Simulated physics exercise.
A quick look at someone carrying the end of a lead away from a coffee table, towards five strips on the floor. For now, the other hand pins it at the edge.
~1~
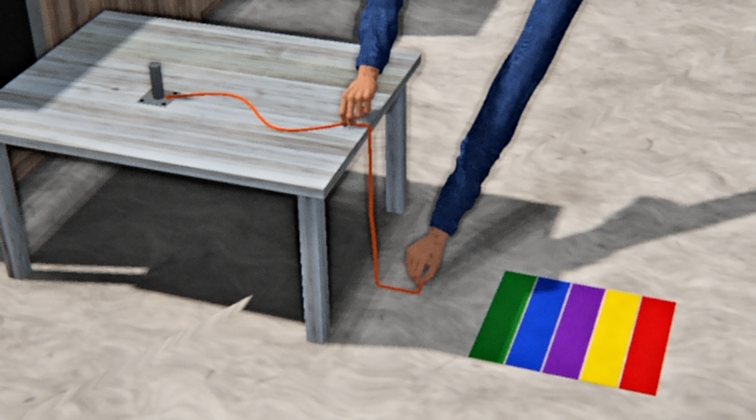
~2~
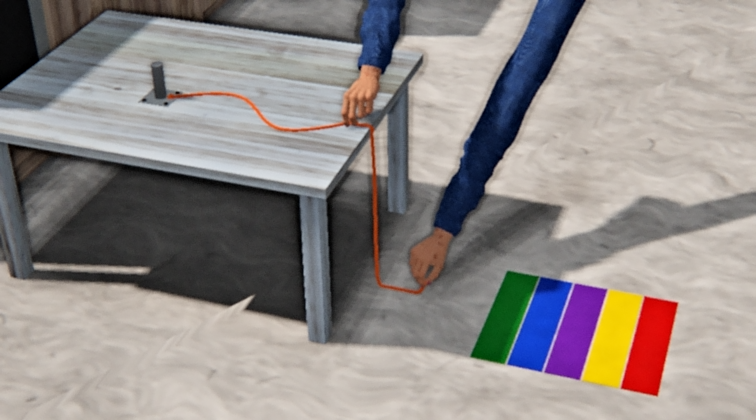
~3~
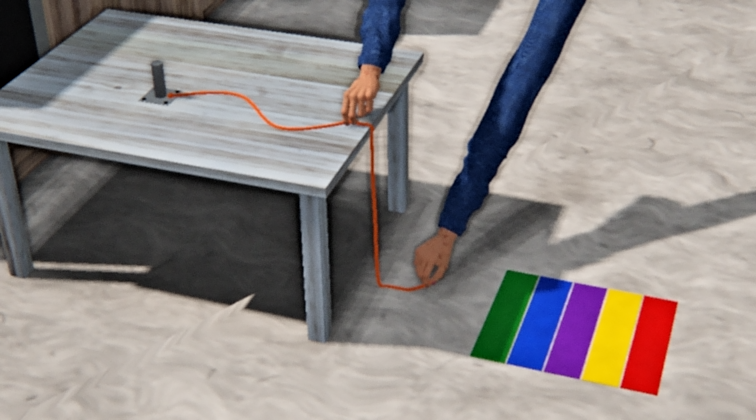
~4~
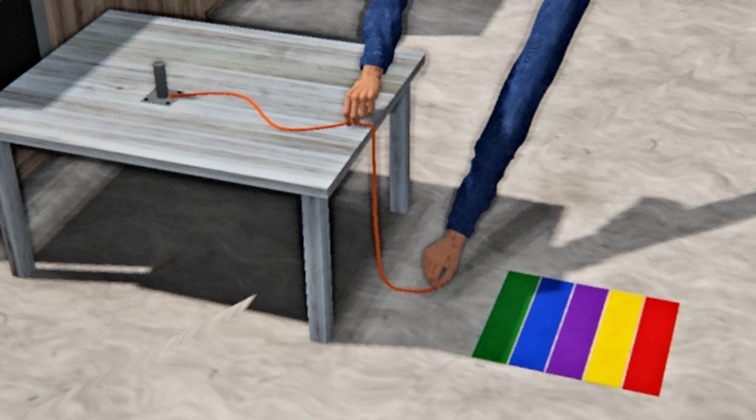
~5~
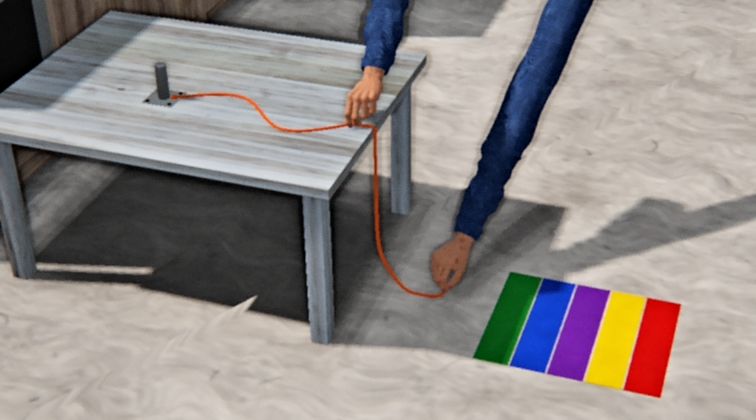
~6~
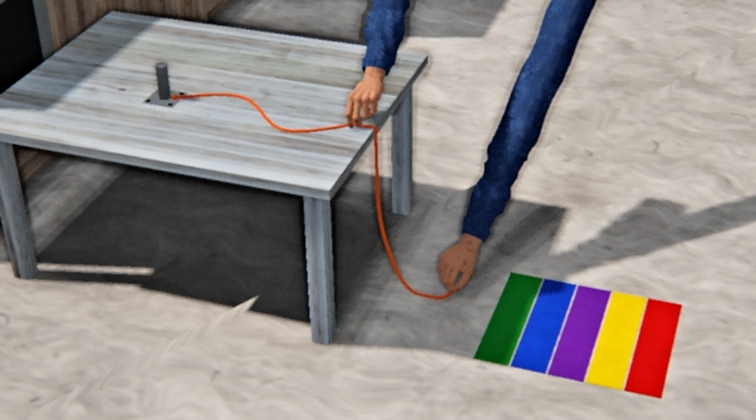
A hand drew the end of an orange cord slowly to the right, a short way toward five coloured strips on the floor, while another hand held the cord at the table's edge.
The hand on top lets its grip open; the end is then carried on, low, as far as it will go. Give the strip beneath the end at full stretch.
Purple strip.
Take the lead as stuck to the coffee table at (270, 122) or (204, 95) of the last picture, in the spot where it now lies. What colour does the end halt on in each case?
In order: Blue, then purple.
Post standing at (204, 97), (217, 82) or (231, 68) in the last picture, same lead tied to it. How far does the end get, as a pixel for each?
Try by try: (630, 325), (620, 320) and (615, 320).
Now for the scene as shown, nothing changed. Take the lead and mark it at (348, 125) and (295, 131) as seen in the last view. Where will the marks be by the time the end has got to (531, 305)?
Taking them in turn, (373, 138) and then (329, 122).
A little later, end near (531, 305); over blue.
Next, end near (564, 311); over blue.
When it is tight, end near (583, 315); over purple. It gets as far as the purple strip.
